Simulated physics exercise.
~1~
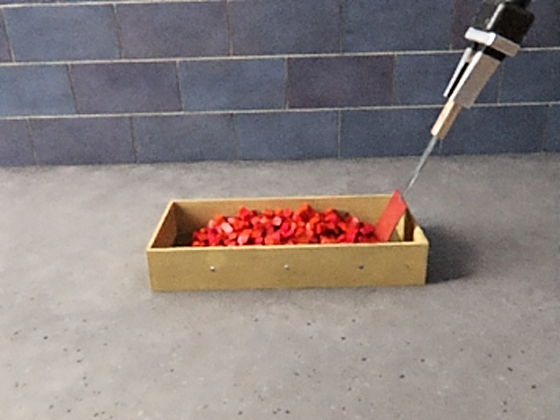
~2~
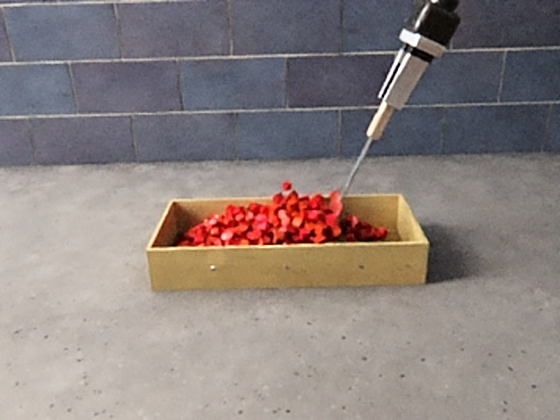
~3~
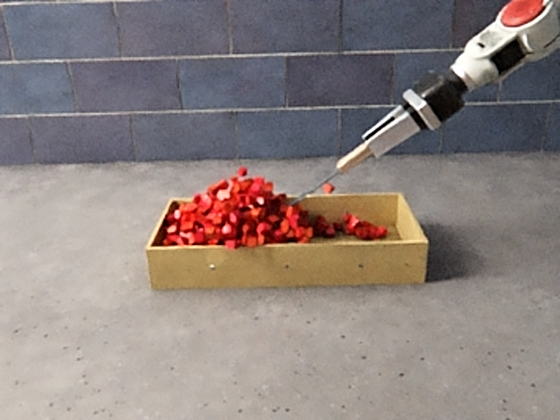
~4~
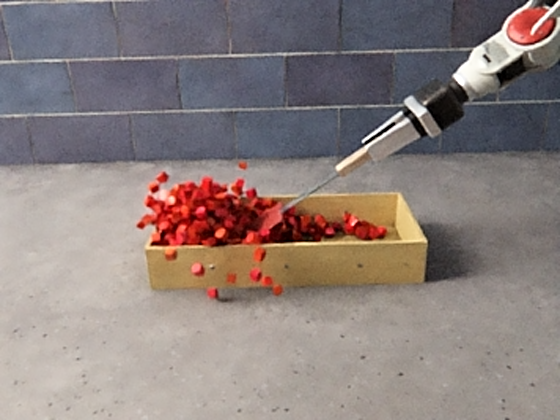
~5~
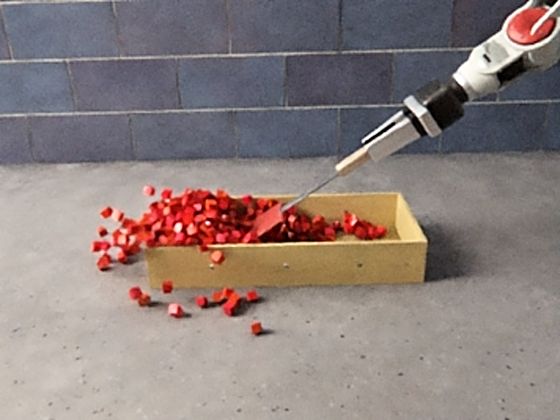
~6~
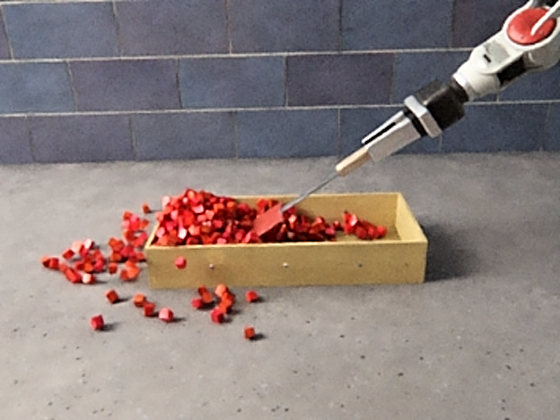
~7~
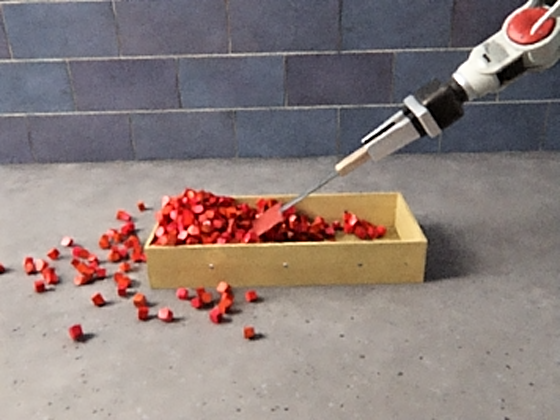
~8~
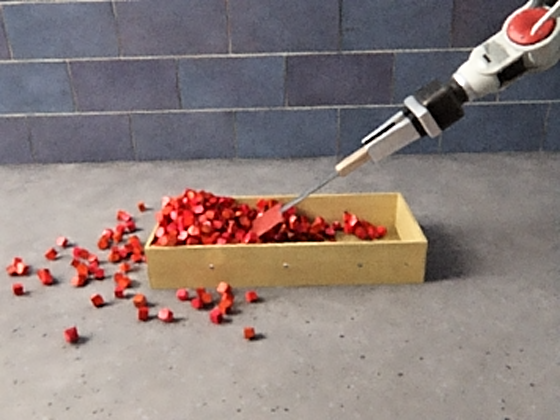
In this clip, a robotic gripper pushes a turner leftward through red vegetable dice in a roasting tin, heaping them up until some spill over the left end and front. The turner stops, and the scattered dice settle on the table while most remain in the tin.
